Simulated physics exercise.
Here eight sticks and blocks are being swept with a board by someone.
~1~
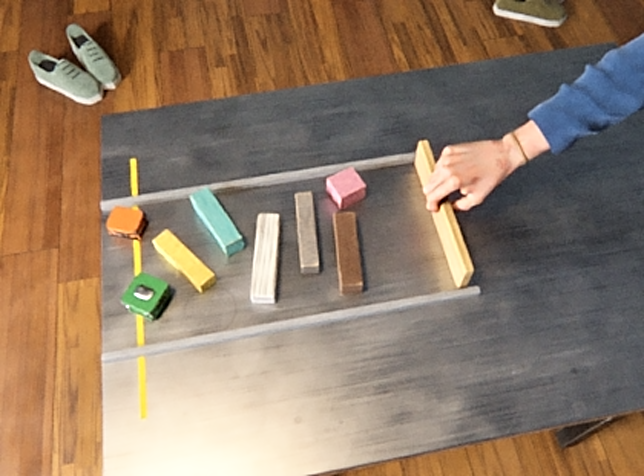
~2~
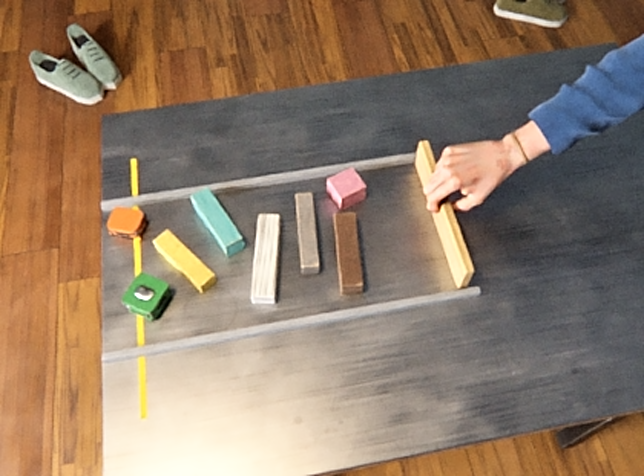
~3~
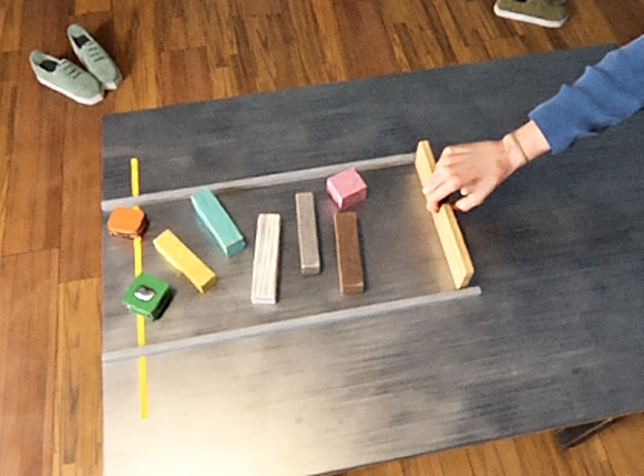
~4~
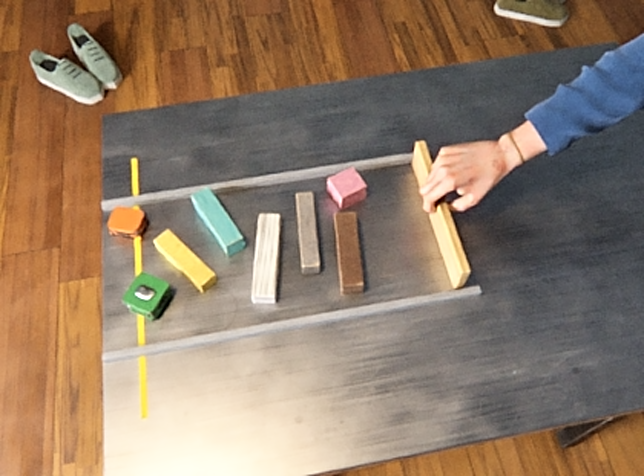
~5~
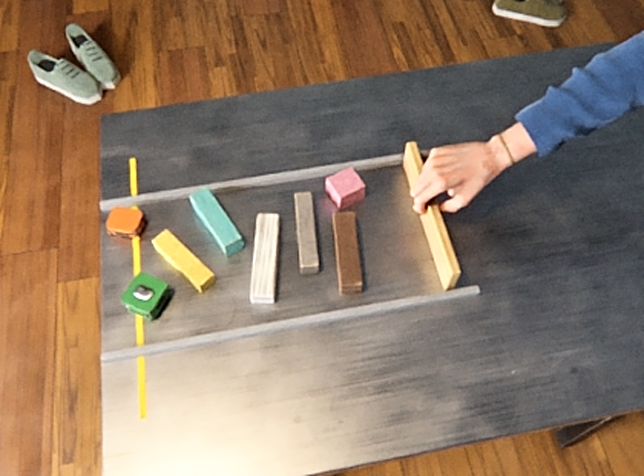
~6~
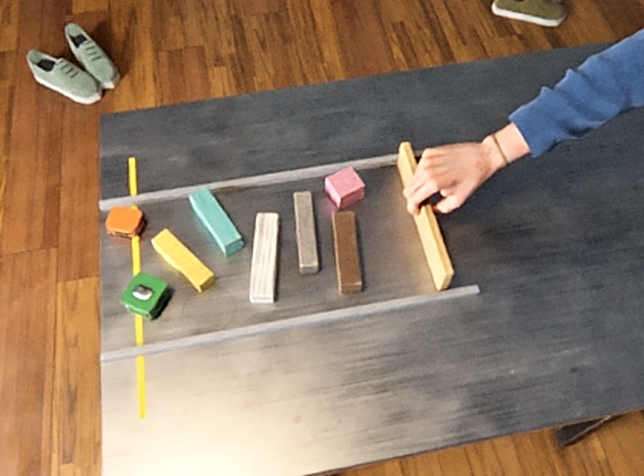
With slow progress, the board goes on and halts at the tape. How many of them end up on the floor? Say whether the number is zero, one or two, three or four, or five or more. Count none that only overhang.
After the push, five or more are missing from the table.
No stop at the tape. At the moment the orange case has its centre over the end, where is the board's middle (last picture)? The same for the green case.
Near (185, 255) in the first case, near (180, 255) in the other.
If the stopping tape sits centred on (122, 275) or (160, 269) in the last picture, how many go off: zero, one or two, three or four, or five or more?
The falls would be 5 or more; either three or four.
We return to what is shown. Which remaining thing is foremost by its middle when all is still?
The one out in front is the grey bar.
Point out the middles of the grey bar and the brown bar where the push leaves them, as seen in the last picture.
The grey bar at (99, 272), the brown bar at (124, 292).
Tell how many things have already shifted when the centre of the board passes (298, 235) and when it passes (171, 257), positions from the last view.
That makes 5 at the first spot and 8 at the second.
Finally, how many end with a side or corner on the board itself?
The count in contact is 2.
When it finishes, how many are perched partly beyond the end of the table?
The number overhanging is 1.
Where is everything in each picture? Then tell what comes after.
In the first picture, orange case (127, 224); green case (148, 297); yellow bar (184, 261); board (442, 212); tape (138, 273).
In the second picture, green case (148, 297); pink block (346, 189).
In the third picture, yellow bar (185, 261); white stick (267, 257).
In the fourth picture, orange case (128, 224); brown bar (349, 252).
In the fifth picture, green case (147, 297); grey bar (307, 232).
In the sixth picture, orange case (126, 224); green case (147, 297); yellow bar (183, 261); board (423, 214); tape (137, 273).
Soon after, none off yet; orange case at rest near (126, 224); green case at rest near (147, 297); yellow bar at rest near (183, 261).
Then, none off yet; orange case moving near (121, 225); green case moved a little near (131, 309); yellow bar moved about its own width near (133, 278).
At rest, the number that fall off is five or more; fallen, white stick, turquoise bar, yellow bar, green case and orange case.
